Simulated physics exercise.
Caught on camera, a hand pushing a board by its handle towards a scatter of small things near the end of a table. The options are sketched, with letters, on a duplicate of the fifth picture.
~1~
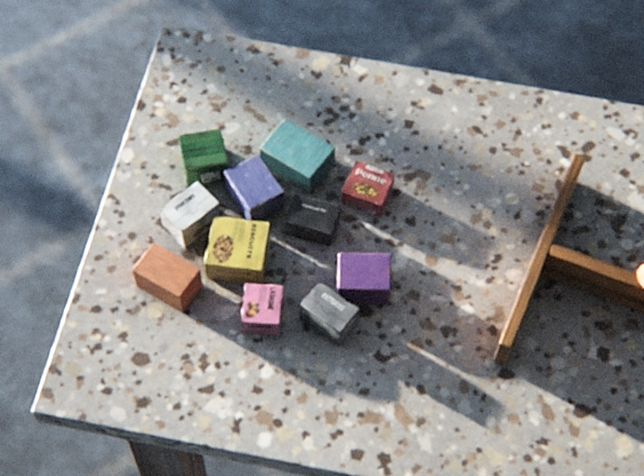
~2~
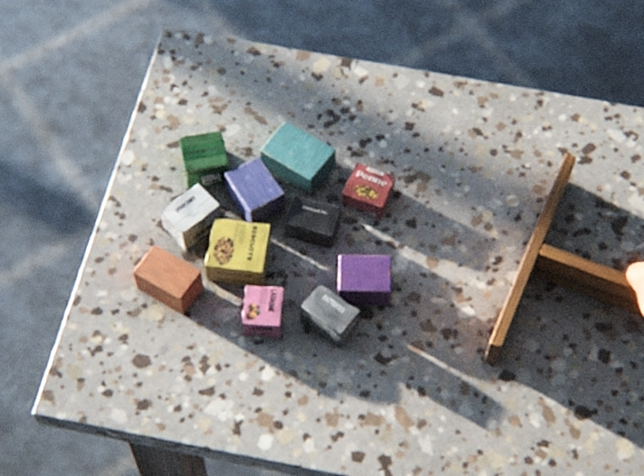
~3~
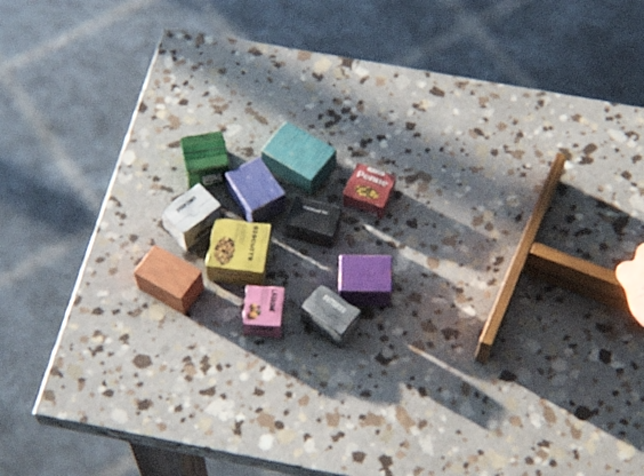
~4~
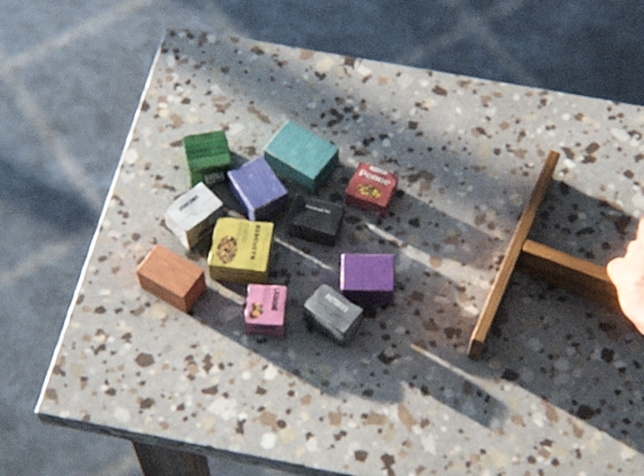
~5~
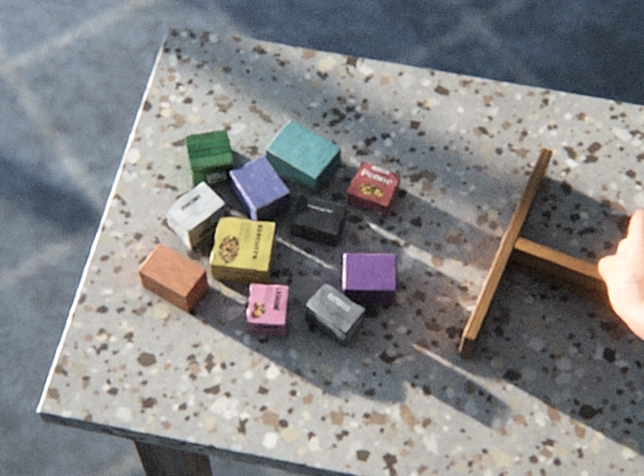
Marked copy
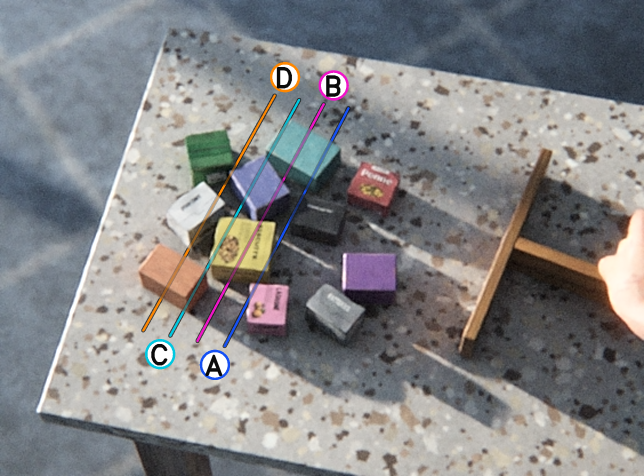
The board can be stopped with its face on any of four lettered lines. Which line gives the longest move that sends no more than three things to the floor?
As far as mark D.
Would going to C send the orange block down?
Yes.
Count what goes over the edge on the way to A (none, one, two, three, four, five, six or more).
By then, none.
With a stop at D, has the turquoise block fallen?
By then, no.
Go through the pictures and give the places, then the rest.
Blue block (254, 190); white packet (190, 215); grey box (329, 313), in the first frame.
Board (535, 246); pink packet (263, 312), in the second frame.
Board (526, 244); red packet (369, 192), in the third frame.
Board (518, 242); turquoise block (301, 156), in the fourth frame.
Board (510, 239); black packet (318, 221); orange block (174, 278); blue block (260, 190), in the fifth frame.
On the copy, A at (290, 221); B at (264, 216); C at (238, 212); D at (212, 207).
On D. First, board (403, 220); grey box (326, 313); purple block (351, 267).
Then, board (298, 201); orange block (134, 270); white packet (159, 204).
Finally, board (215, 186); orange block over the edge; white packet over the edge; three fallen.
By contrast, A is within the limit but short; B is within the limit but short; C is within the limit but short.
